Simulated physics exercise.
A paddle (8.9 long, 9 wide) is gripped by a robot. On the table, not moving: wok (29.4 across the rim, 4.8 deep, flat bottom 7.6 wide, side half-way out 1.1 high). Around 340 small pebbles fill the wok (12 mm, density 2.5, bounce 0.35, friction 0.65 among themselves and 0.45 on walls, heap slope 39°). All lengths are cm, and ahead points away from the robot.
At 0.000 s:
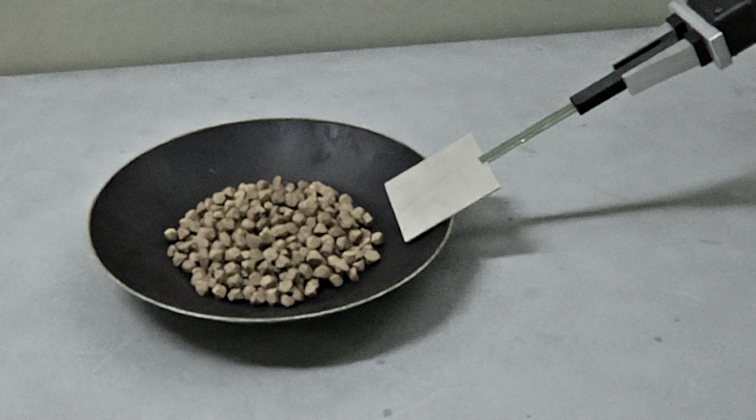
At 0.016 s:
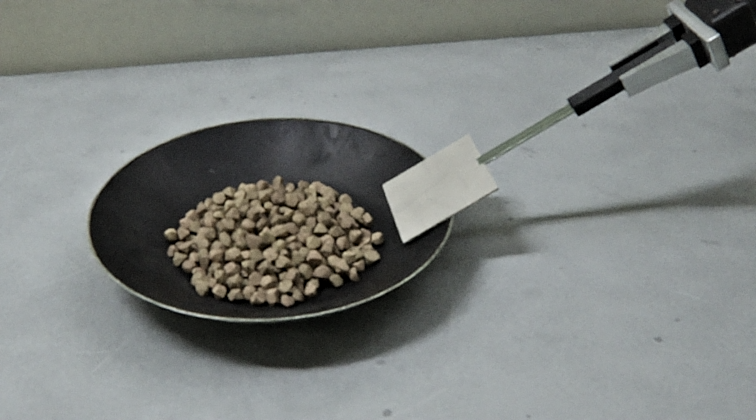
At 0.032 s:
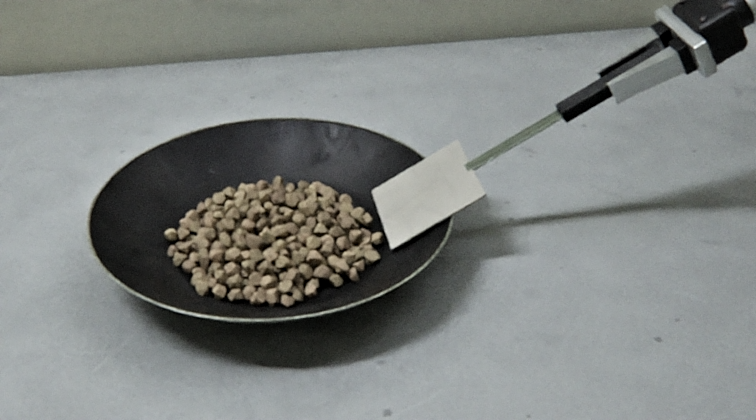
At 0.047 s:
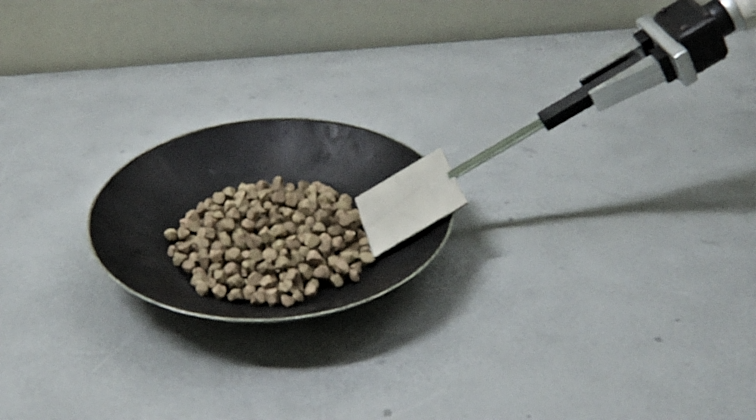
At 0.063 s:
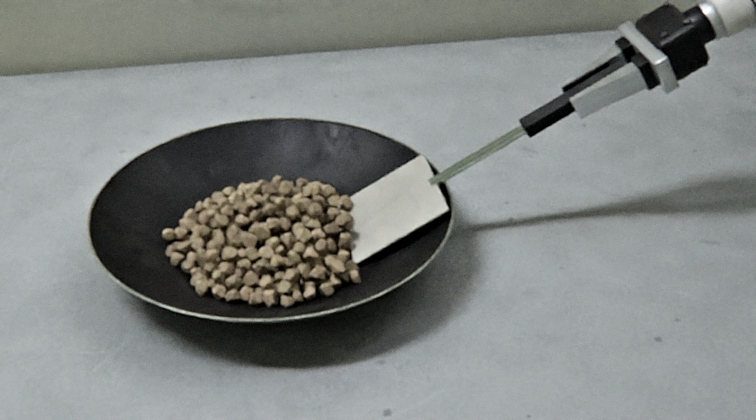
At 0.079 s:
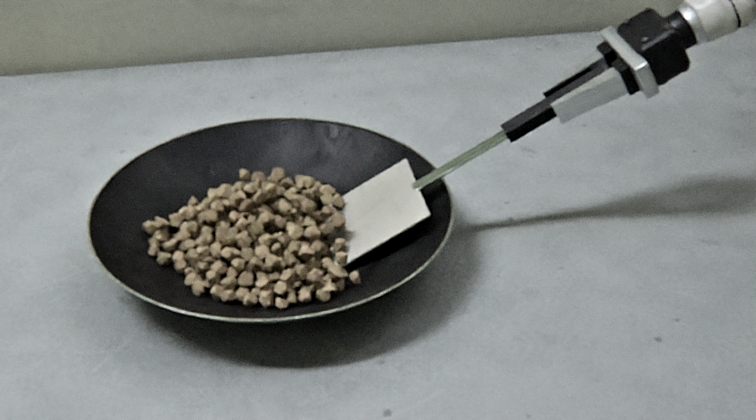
A flat white paddle gripped by a robot moves left and down into a black wok of small brown pebbles, then pushes against the heap's right side, shifting some pebbles leftward while the wok stays still on the grey table.
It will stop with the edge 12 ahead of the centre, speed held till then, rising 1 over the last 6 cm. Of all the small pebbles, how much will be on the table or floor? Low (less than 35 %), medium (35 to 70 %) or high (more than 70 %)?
A medium share, 35 to 70 %, ends on the table or floor.
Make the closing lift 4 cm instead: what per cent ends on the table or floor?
About 50 per cent.
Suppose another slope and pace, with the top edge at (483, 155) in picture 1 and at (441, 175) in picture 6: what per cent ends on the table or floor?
About 50 per cent.
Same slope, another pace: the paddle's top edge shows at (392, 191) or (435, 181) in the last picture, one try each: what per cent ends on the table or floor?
Some 60 and 50 per cent.
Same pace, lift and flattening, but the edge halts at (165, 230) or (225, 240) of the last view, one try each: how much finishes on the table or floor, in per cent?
Some 40 and 5 per cent.
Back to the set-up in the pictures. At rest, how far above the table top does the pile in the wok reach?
About 5.0 cm.
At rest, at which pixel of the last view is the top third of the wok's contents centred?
Around (244, 278).
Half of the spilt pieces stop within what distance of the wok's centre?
Roughly 32 cm.
After 0.14 s, sloping 30°, highest piece 9 above the table; 335 in the wok, 2 on the blade or in flight.
After 0.20 s, sloping 30°, highest piece 9 above the table; 324 in the wok, 13 on the blade or in flight.
After 0.43 s, sloping 30°, highest piece 6 above the table; 177 on the table or floor, 147 in the wok, 13 on the blade or in flight.
After 1.48 s, sloping 30°, highest piece 6 above the table; 190 on the table or floor, 147 in the wok.
In the end, 190 on the table or floor, 147 in the wok. That is 56 % on the table or floor.
